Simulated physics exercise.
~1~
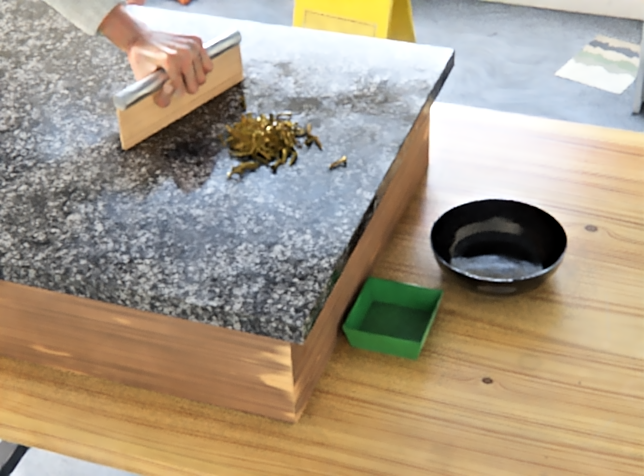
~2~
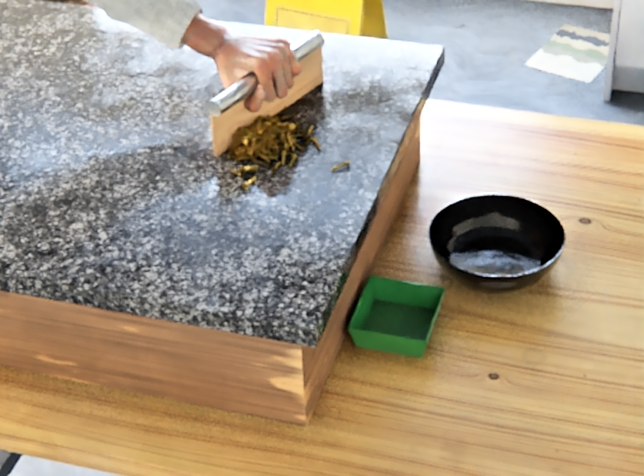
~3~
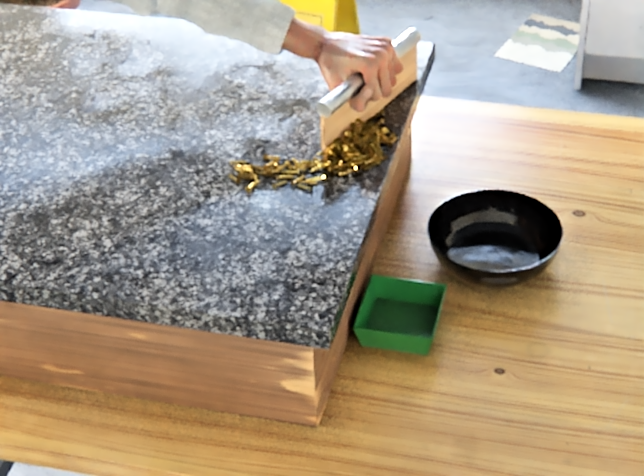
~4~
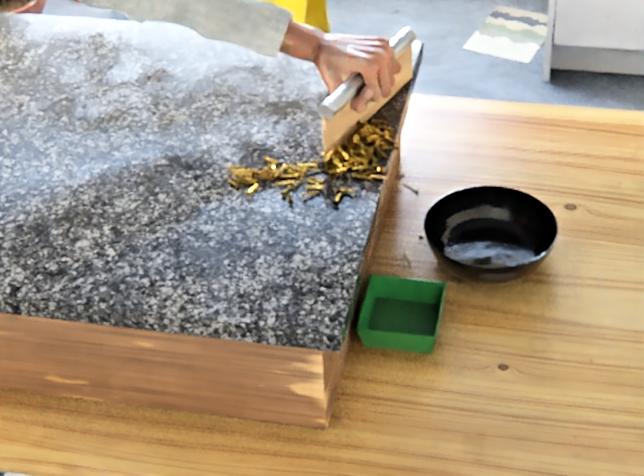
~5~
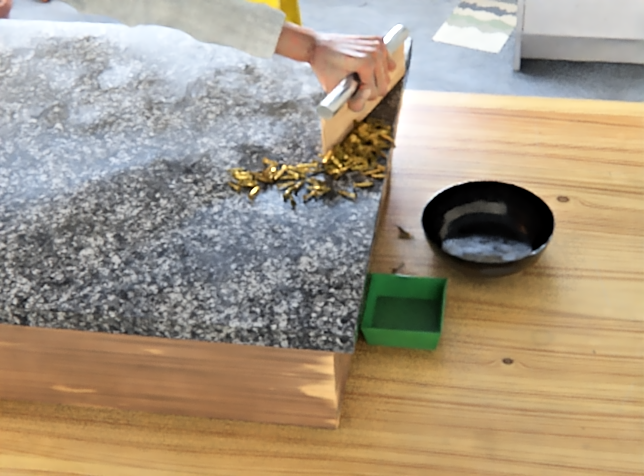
A hand pushes brass-coloured pieces rightward with a scraper and stops at the slab's edge.
